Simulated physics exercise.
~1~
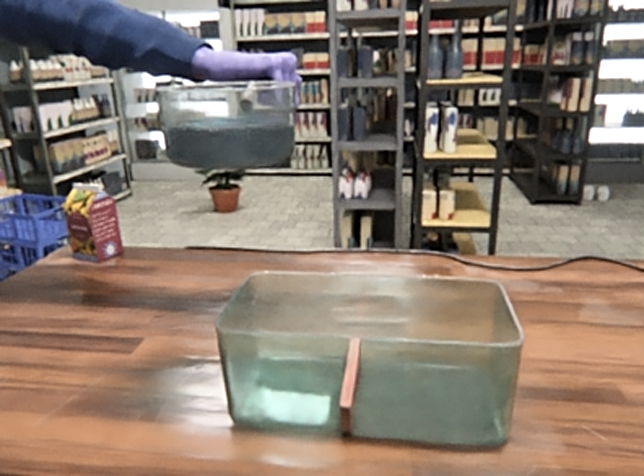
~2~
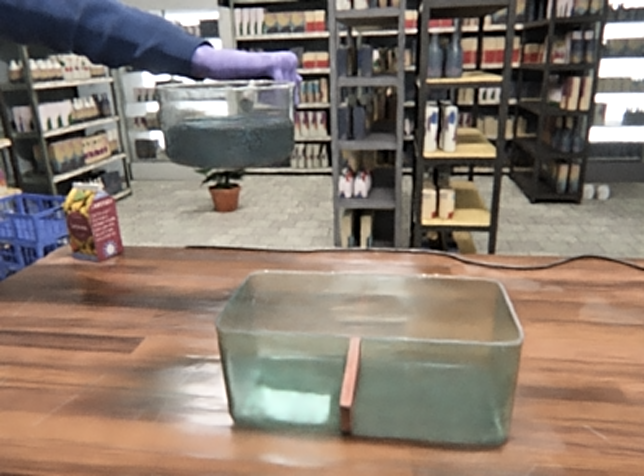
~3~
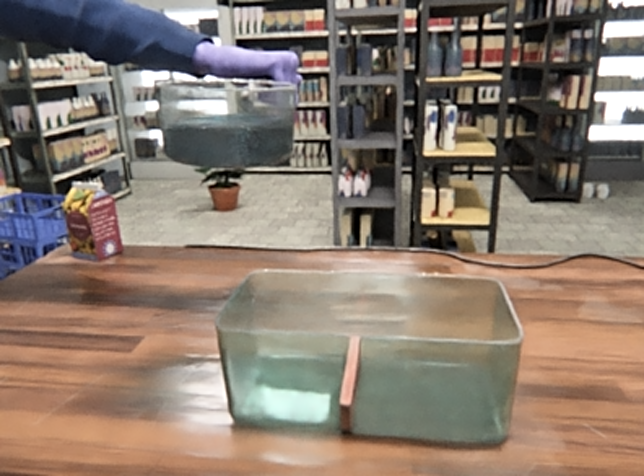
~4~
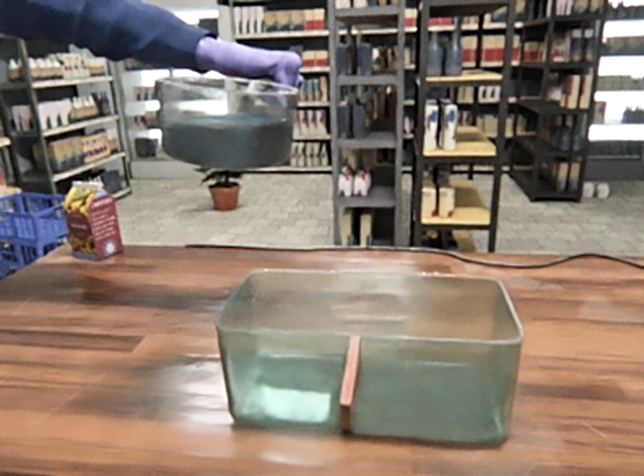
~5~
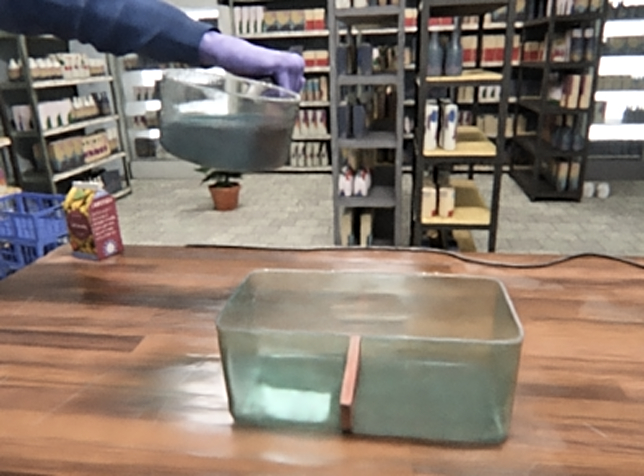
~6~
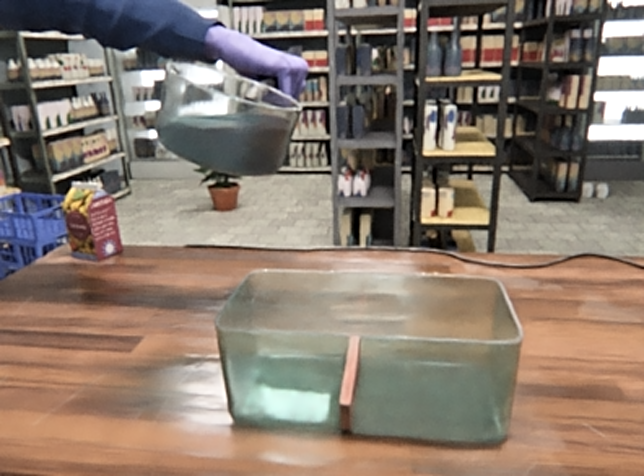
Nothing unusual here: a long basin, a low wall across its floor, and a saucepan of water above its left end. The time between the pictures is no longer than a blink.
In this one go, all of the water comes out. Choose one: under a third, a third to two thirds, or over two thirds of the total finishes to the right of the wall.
A third to two thirds finishes to the right of the wall.
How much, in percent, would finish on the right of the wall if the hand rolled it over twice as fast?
35 per cent or thereabouts.
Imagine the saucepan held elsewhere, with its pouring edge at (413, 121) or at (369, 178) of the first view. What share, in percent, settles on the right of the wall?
In order, some 95 and 95 percent.
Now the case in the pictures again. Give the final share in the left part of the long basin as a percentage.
45 % or thereabouts.
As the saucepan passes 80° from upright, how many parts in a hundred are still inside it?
It keeps around 50 per cent at that angle.
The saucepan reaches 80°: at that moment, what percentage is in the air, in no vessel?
Somewhere around 40 per cent of it.
A moment on, the saucepan is tipped on its side and 51 per cent is still to pour, 3 is left of the wall and 5 right of it.
Next, the saucepan is tipped right over and 5 per cent is still to pour, 31 is left of the wall and 50 right of it.
Then the saucepan is tipped right over and 0 per cent is still to pour, 47 is left of the wall and 51 right of it.
Later the saucepan is tipped right over and 0 per cent is still to pour, 47 is left of the wall and 52 right of it.
At rest 47 per cent lies left of the wall, 52 right of it and 1 outside.
